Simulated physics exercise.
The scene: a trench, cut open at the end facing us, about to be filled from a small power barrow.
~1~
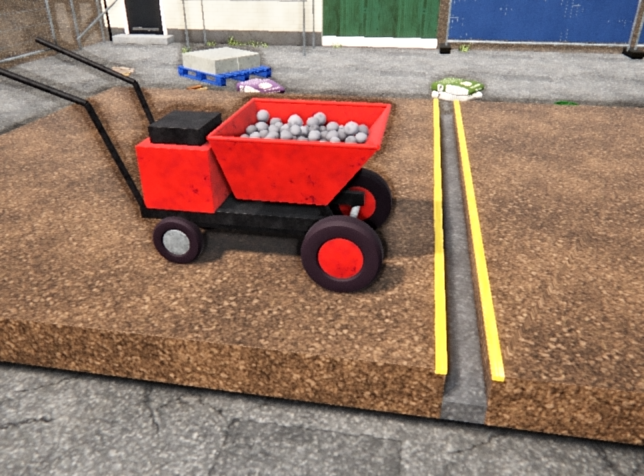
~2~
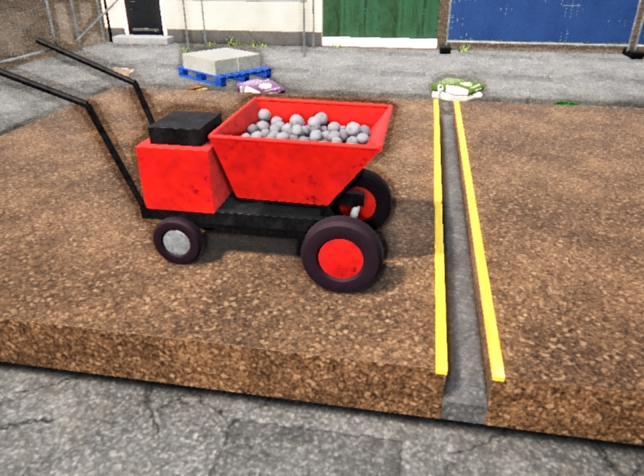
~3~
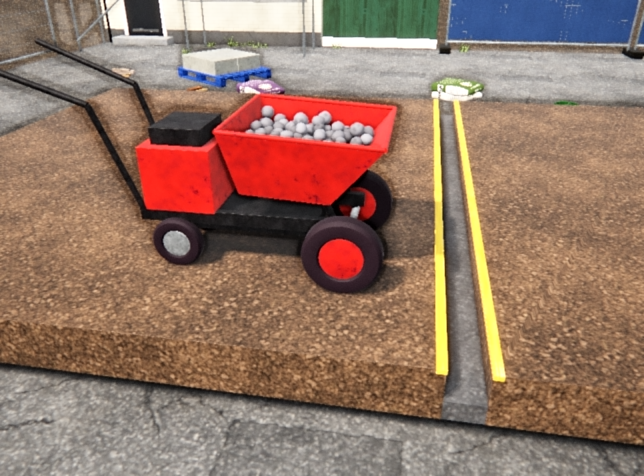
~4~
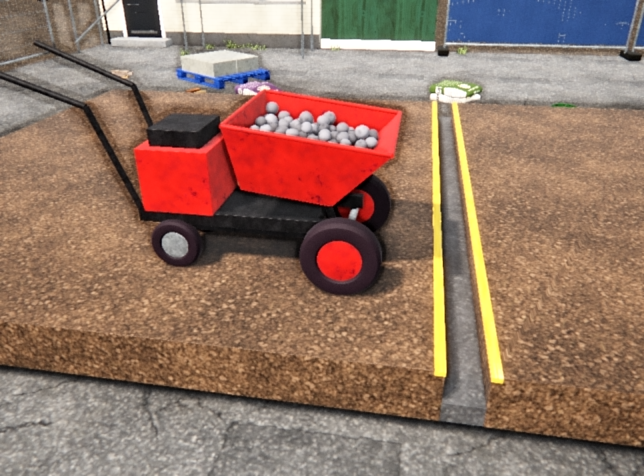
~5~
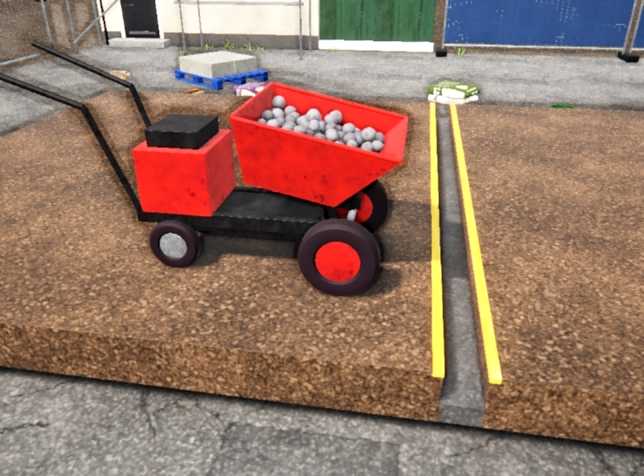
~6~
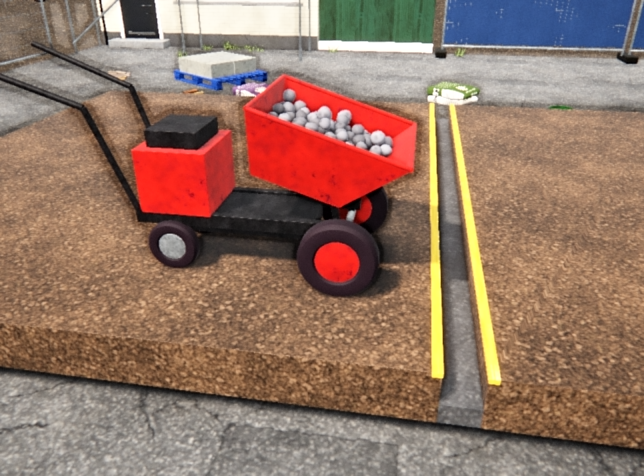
A red power barrow's skip full of round grey cobbles tilts forward toward the right.
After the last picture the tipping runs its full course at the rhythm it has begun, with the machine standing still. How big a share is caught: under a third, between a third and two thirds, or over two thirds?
The trench ends with from one third to two thirds of it.
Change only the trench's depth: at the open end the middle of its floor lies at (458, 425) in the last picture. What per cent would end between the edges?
Near 40 %.
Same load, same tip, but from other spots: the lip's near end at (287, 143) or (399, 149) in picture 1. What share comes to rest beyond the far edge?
The first gives 0 %, the second 80 %.
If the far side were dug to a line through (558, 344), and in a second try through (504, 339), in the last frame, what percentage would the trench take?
Roughly 100 per cent, and 60 per cent.
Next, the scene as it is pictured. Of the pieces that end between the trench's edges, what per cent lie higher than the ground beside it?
Close to 15 per cent.
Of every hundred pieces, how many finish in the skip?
Some 0 per cent.
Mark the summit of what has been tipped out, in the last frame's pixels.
Around (504, 257).
Shortly afterwards, skip tipped steeply; the whole lot in the skip.
Next, skip tipped right over; near two thirds in the skip; a little in or heaped over the trench; near a third beyond it; only a few falling.
Some moments later, skip tipped right over; only a few in the skip; near a third in or heaped over the trench; near half beyond it.
In the end, skip tipped right over; only a few in the skip; near a third in or heaped over the trench; near half beyond it.
